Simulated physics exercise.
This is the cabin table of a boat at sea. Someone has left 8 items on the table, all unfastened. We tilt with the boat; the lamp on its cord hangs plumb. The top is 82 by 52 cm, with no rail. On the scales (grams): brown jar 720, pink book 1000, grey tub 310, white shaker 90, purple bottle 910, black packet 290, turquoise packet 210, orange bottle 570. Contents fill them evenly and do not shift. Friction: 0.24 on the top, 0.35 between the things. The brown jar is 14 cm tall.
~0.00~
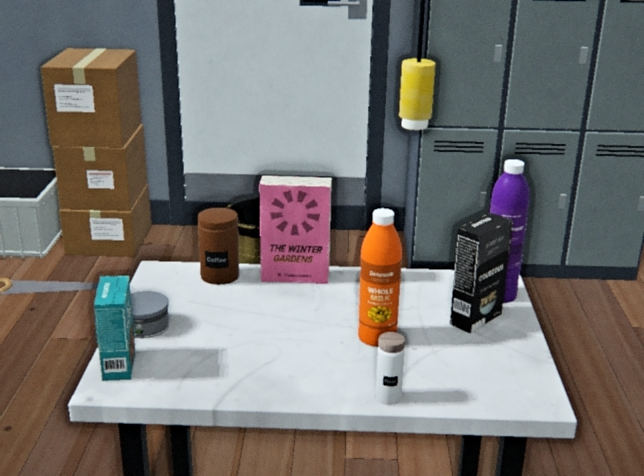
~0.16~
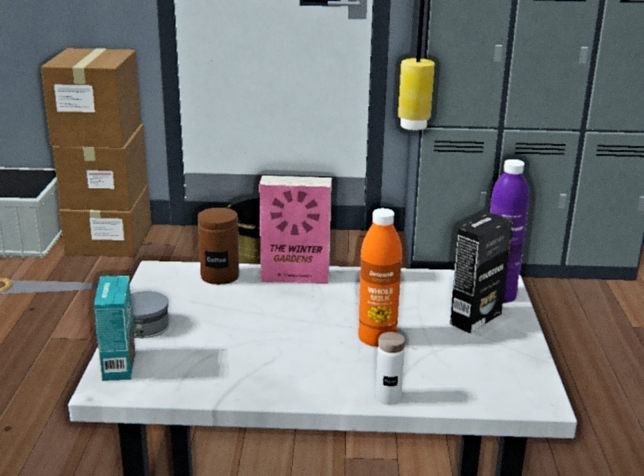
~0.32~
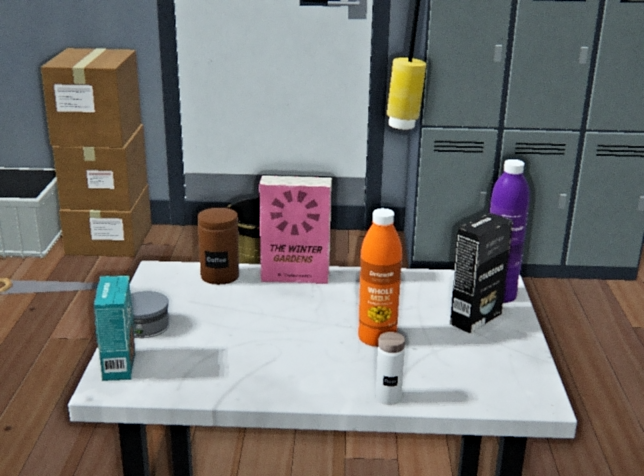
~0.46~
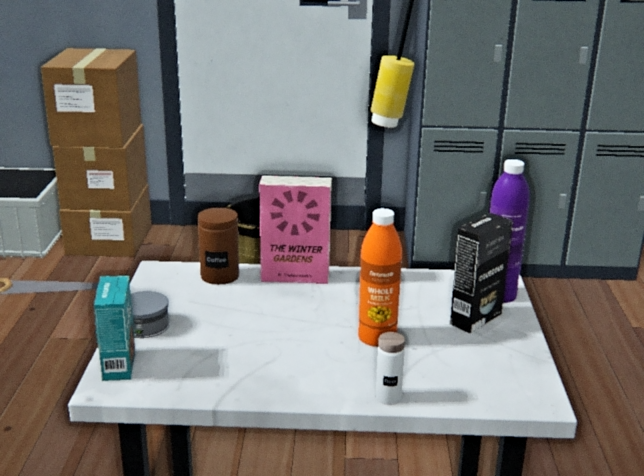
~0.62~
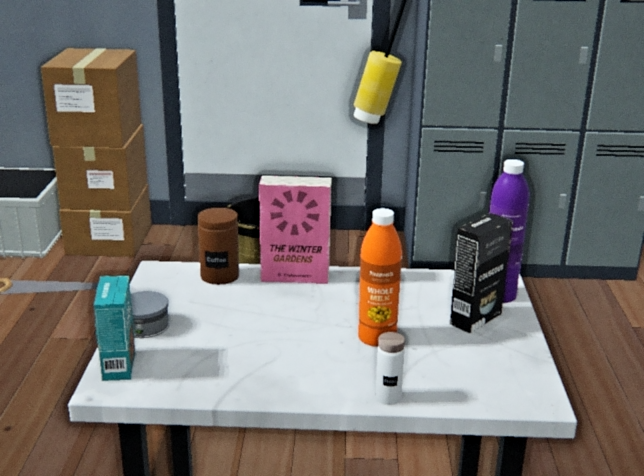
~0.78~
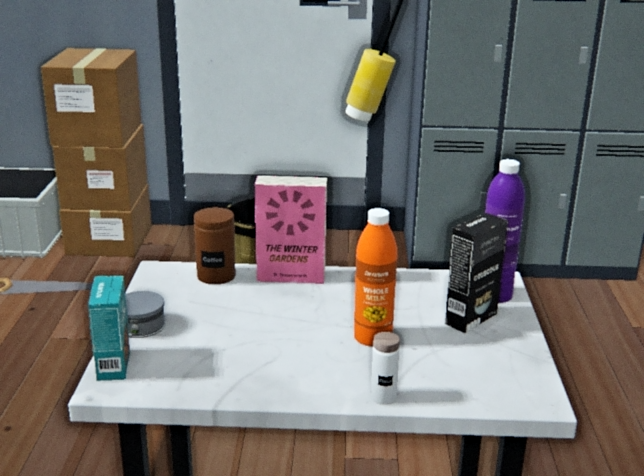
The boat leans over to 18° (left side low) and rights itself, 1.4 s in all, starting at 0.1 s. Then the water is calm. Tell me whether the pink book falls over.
The pink book stays upright.
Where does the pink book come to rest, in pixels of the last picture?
Near (246, 229).
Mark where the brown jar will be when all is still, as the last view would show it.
At about (173, 245).
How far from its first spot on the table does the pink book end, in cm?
Some 10 cm.
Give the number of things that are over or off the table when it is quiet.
2 of them.
After 1.08 s, boat heeled 12°, left side down; turquoise packet now off the table; pink book slid 7 cm near (262, 230); black packet slid 7 cm.
After 1.38 s, boat heeled 1°, left side down; grey tub now off the table; pink book slid 10 cm near (246, 229); black packet slid 11 cm.
At rest (2.0 s), off the table and tipped over, grey tub and turquoise packet; not toppled but over 5 cm from the start, brown jar, pink book, white shaker, purple bottle, black packet and orange bottle. In the last view, pink book near (246, 229).
